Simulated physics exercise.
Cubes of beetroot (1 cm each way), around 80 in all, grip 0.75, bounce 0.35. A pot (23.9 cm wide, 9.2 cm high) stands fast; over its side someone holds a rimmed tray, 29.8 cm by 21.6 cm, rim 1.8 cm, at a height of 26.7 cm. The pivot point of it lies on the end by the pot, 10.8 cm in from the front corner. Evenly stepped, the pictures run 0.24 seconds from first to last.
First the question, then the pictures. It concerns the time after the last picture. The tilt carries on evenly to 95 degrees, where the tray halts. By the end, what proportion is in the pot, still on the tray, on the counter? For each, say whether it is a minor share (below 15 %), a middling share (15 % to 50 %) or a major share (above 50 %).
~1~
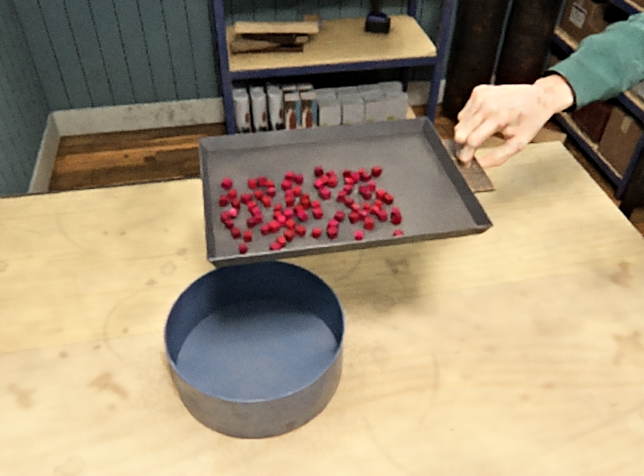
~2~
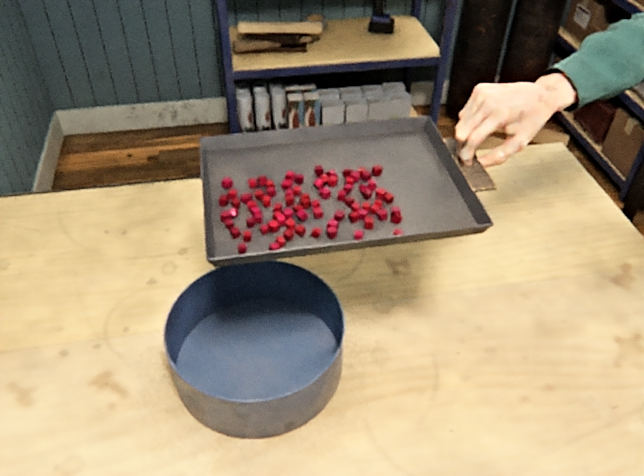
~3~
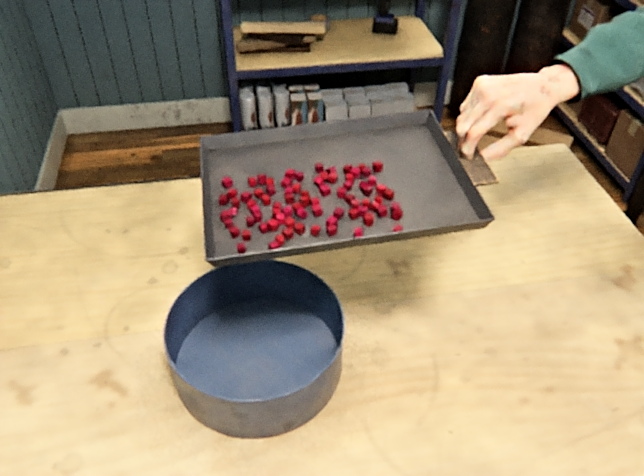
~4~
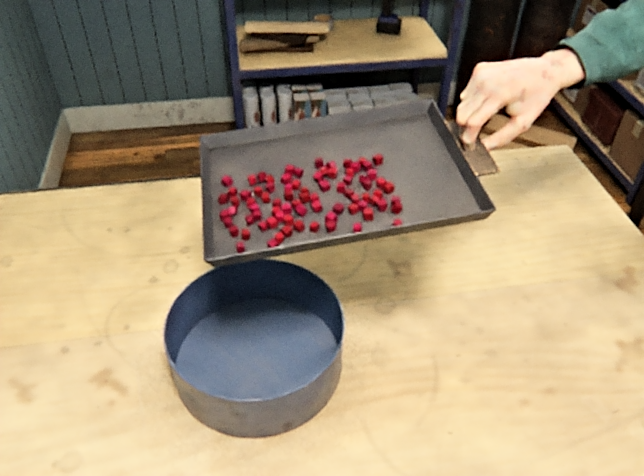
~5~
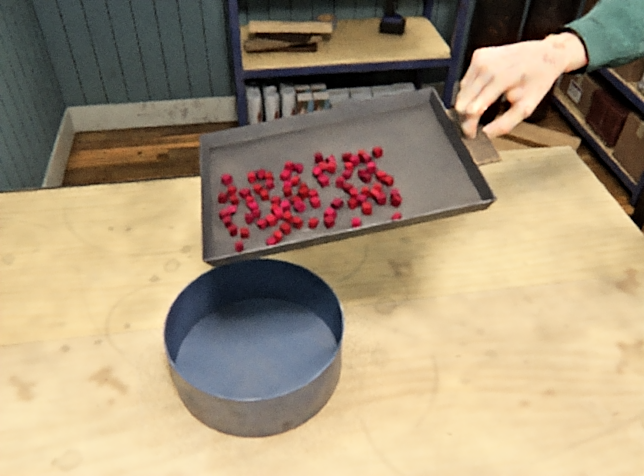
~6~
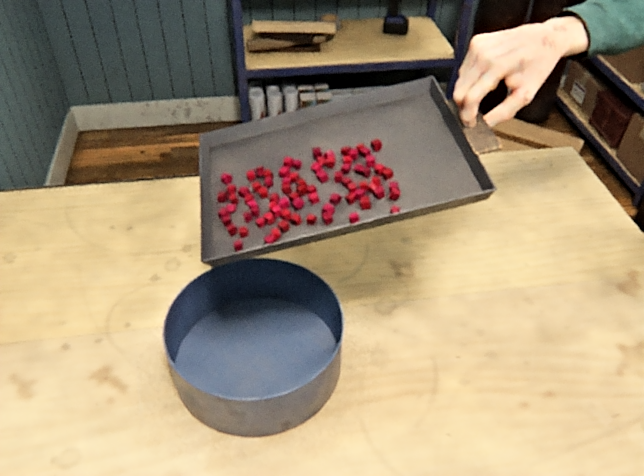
Result: Pot: It's going to get the main portion of the load. Tray: It's going to get a small sliver of the load. Counter: It's going to get a solid slice of the load.
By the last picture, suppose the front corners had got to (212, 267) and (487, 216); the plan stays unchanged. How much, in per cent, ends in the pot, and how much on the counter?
Pot: 100, counter: 5.
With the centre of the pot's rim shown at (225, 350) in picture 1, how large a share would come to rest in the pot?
Close to 85 in a hundred.
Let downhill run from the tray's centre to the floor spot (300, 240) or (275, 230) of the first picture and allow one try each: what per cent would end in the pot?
That would be close to 95 per cent, then close to 95 per cent.
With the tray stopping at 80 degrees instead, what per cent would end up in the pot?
That comes out at some 30 per cent.
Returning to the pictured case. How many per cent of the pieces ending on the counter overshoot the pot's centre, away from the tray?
It comes to near 100 percent.
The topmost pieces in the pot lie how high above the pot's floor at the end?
Around 1.5 cm above the floor.
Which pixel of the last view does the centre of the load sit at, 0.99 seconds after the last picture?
I reckon close to (208, 233).
Then, 0.59 s after the last picture, tilt 51 degrees; the tray holds 100 %, the pot 0 %.
Then, 0.99 s after the last picture, tilt 77 degrees; the tray holds 60 %, the pot 10 %.
Then, 1.47 s after the last picture, tilt 95 degrees; the tray holds 0 %, the pot 35 %.
In the end, pot 60 %, tray 0 %, counter 40 %.
